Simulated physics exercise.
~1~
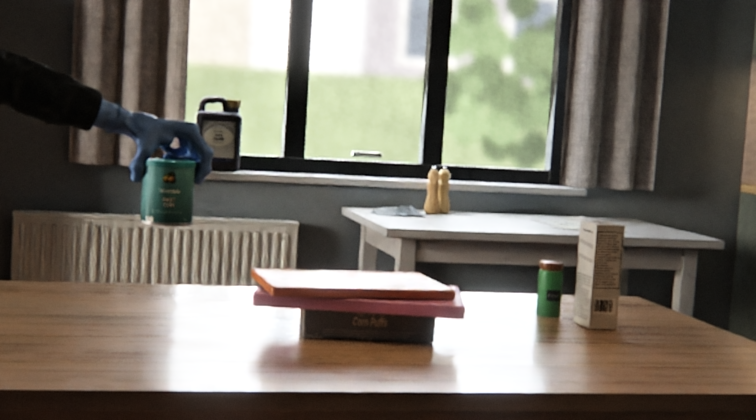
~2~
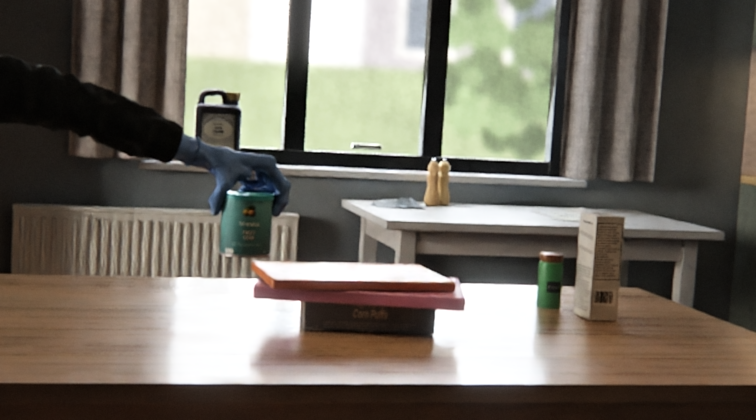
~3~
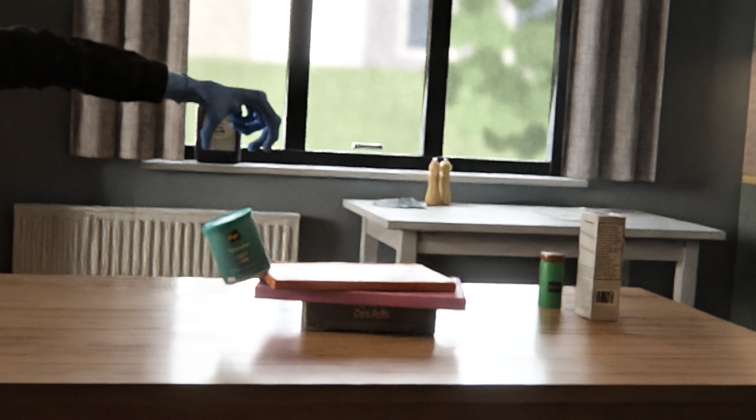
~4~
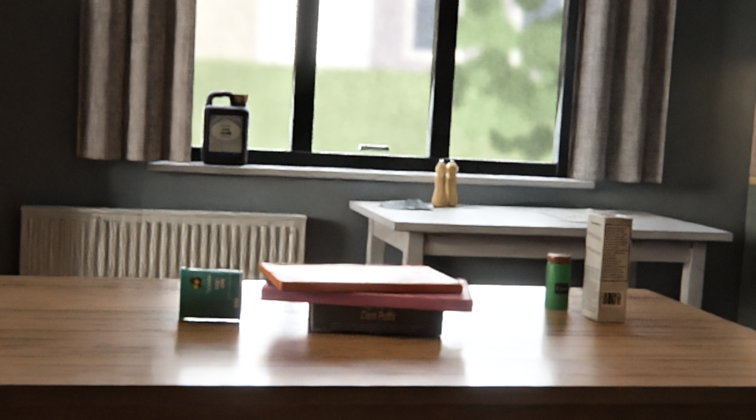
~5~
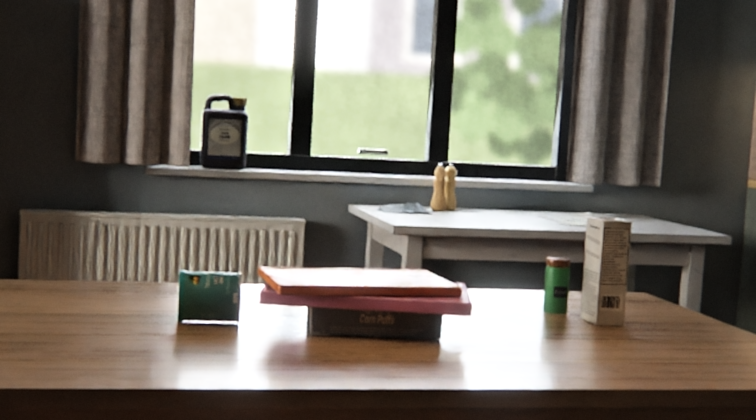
Gloved hand releasing a turquoise pot at the left edge of stacked trays, the pot tipping off and ending on the table.
